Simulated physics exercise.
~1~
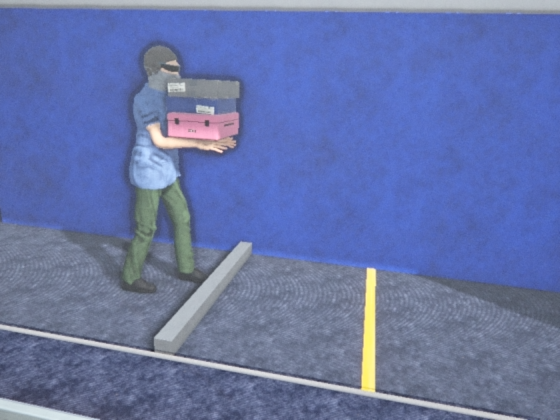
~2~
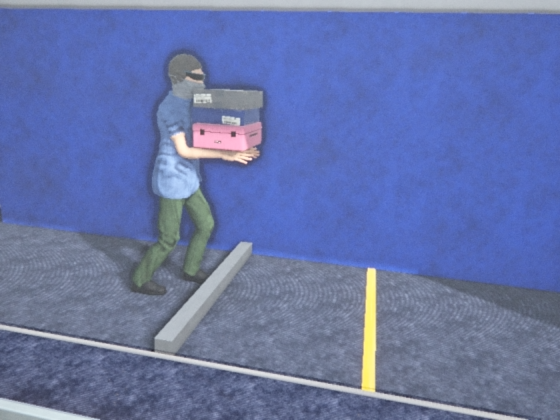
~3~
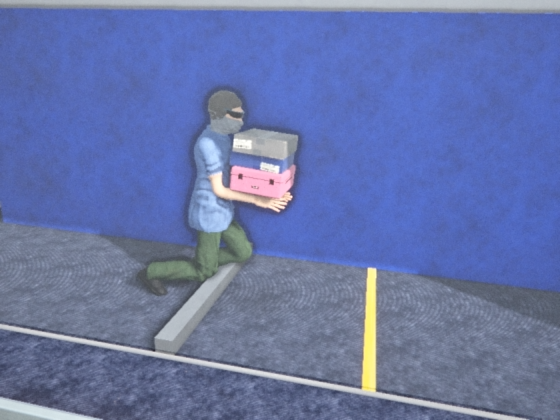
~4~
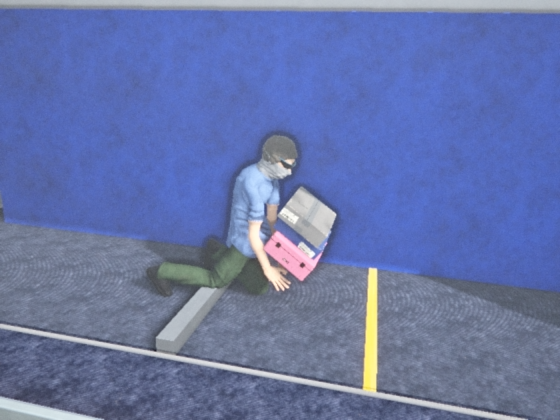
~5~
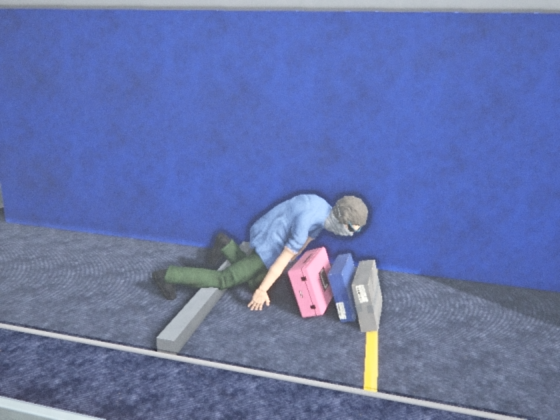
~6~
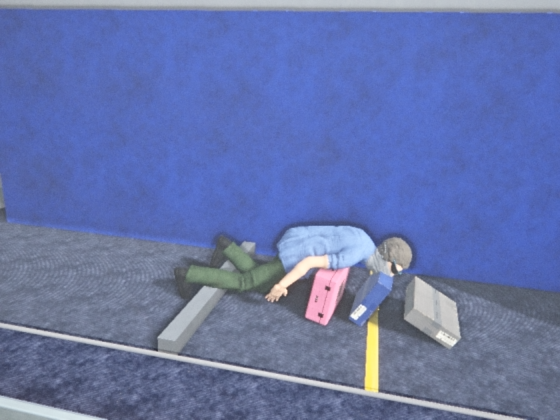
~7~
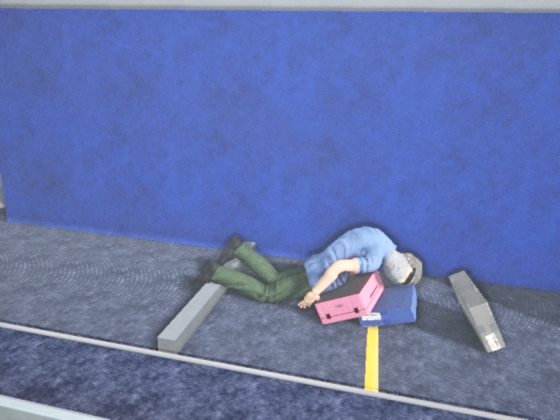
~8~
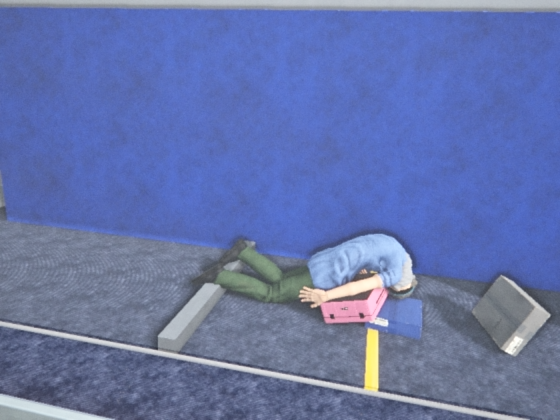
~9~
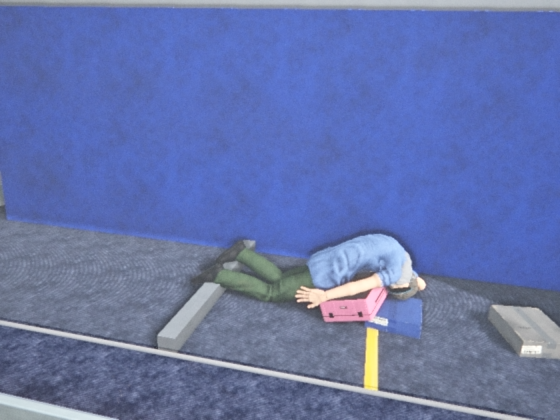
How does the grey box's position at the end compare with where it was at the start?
At the start the grey box was on top of the stack in the figure's arms, to the left of the yellow line. By the end it lay on the floor well to the right of the line, apart from the other boxes.
